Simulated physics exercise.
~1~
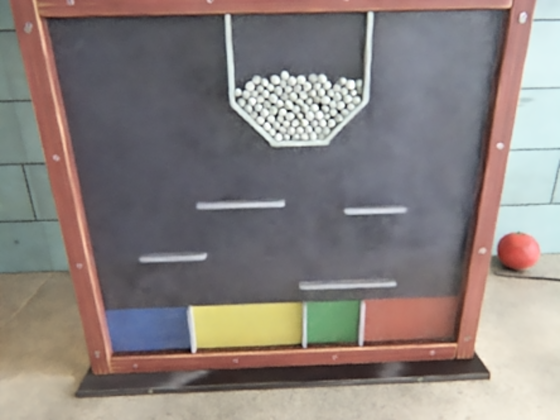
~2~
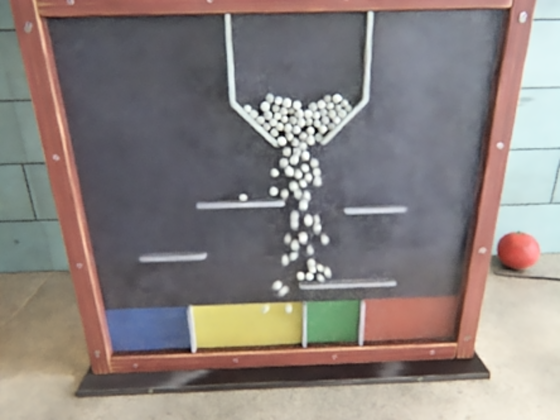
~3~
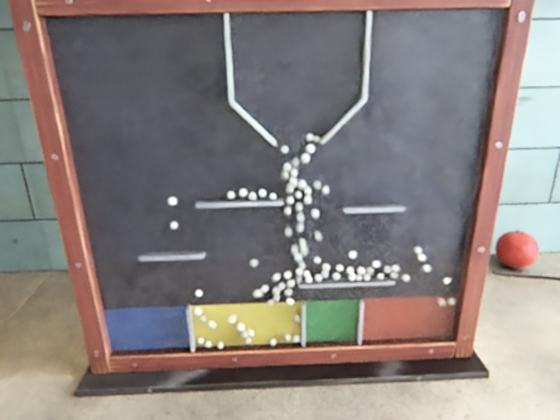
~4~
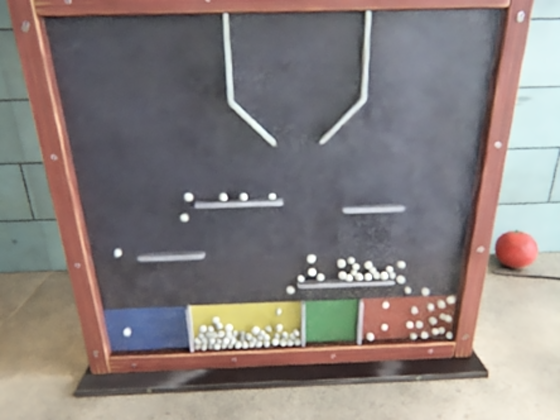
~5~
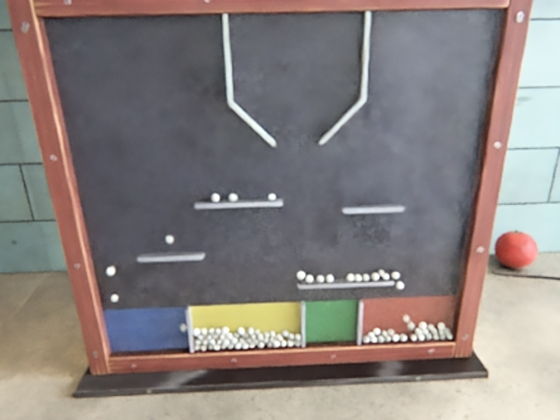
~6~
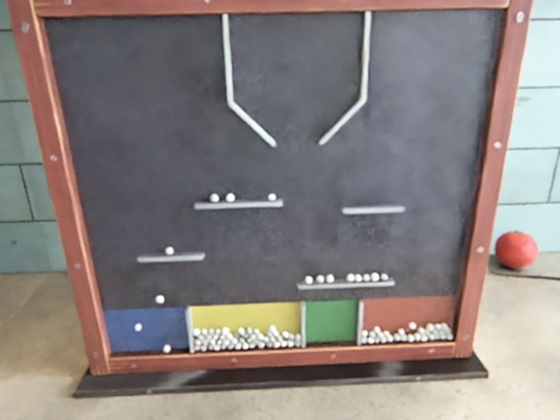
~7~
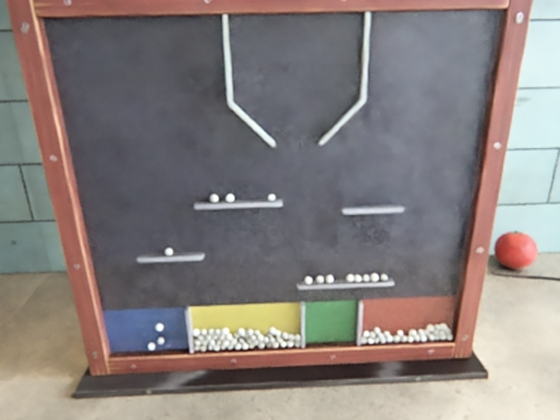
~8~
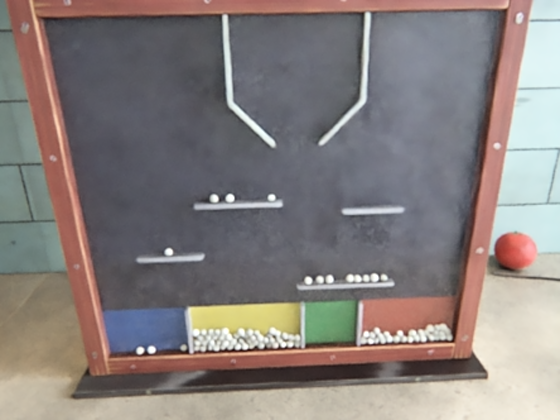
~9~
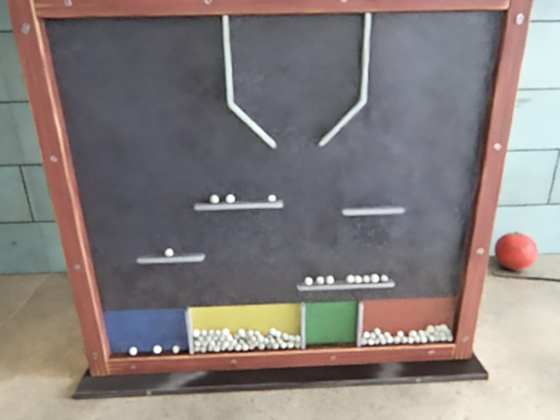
White balls pour from a hopper past ledges, settling mostly in the yellow and red bins.
